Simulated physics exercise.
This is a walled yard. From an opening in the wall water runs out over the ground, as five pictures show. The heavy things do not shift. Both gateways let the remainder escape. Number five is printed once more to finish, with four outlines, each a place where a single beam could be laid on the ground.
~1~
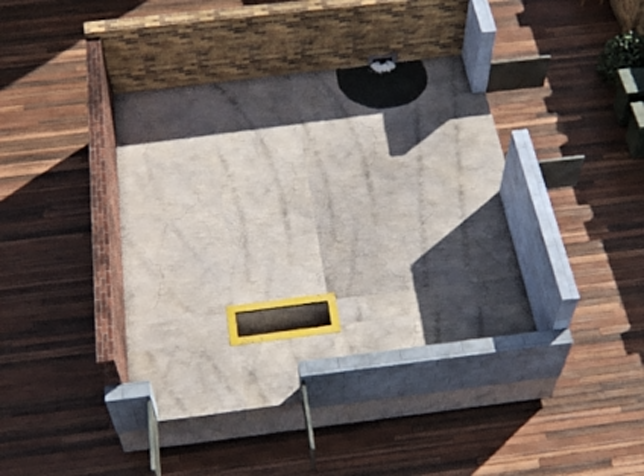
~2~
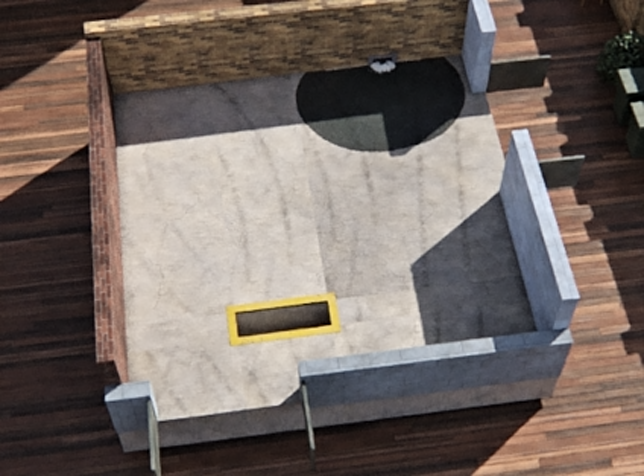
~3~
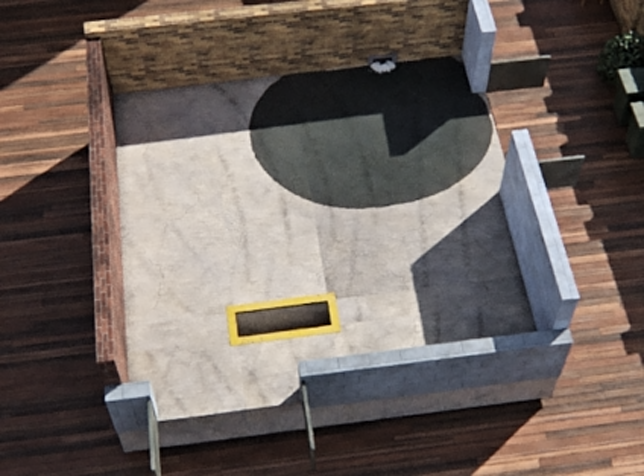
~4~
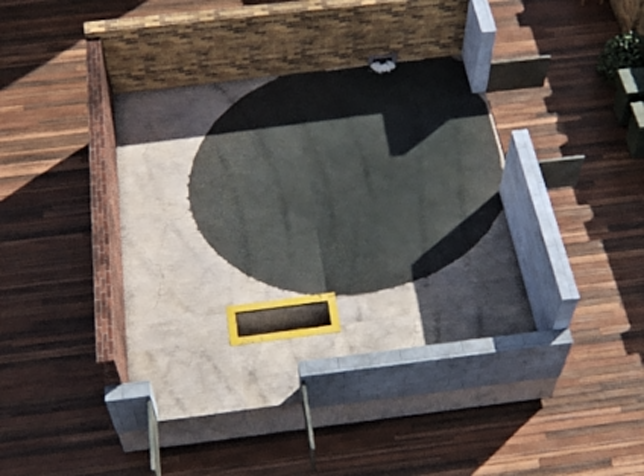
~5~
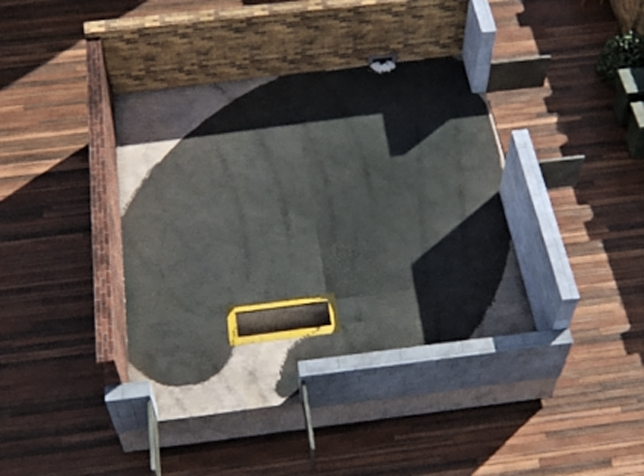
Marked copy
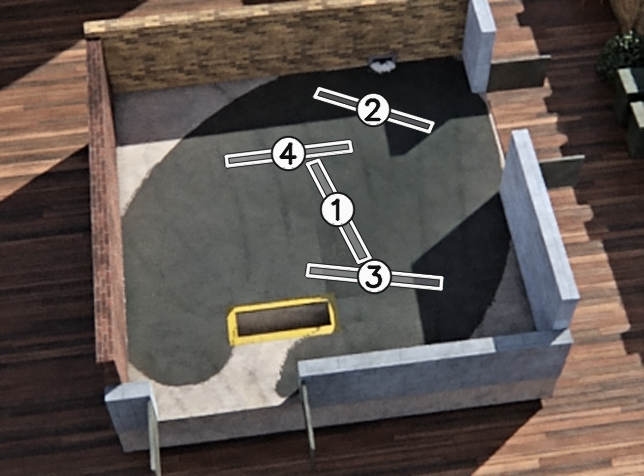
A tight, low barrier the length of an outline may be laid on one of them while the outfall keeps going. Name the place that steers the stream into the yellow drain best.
4.
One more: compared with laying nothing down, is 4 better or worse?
Worse.
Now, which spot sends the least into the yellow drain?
It is 2.
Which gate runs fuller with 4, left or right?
The left one.
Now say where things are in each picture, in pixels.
Outfall at (382, 59); yellow drain at (283, 319); open gate at (228, 397); open gate at (485, 141); front seen at (391, 103), 3 % of the ground wet; yellow drain still dry, in the first frame.
Front seen at (394, 148), 12 % of the ground wet; yellow drain still dry, in the second frame.
Front seen at (319, 199), 27 % of the ground wet; yellow drain still dry, in the third frame.
Front seen at (275, 280), 50 % of the ground wet; yellow drain still dry, in the fourth frame.
Front seen at (133, 357), 76 % of the ground wet; yellow drain taking water, in the fifth frame.
On the marked copy, 1 from (313, 162) to (364, 260); 2 from (317, 92) to (430, 127); 3 from (308, 270) to (441, 283); 4 from (226, 161) to (350, 146).
Choosing 1, about 18 % of the stream goes into the yellow drain, about 82 % out by the gates.
Choosing 2, about 7 % of the stream goes into the yellow drain, about 93 % out by the gates.
Choosing 3, about 16 % of the stream goes into the yellow drain, about 84 % out by the gates.
Choosing 4, about 26 % of the stream goes into the yellow drain, about 74 % out by the gates.
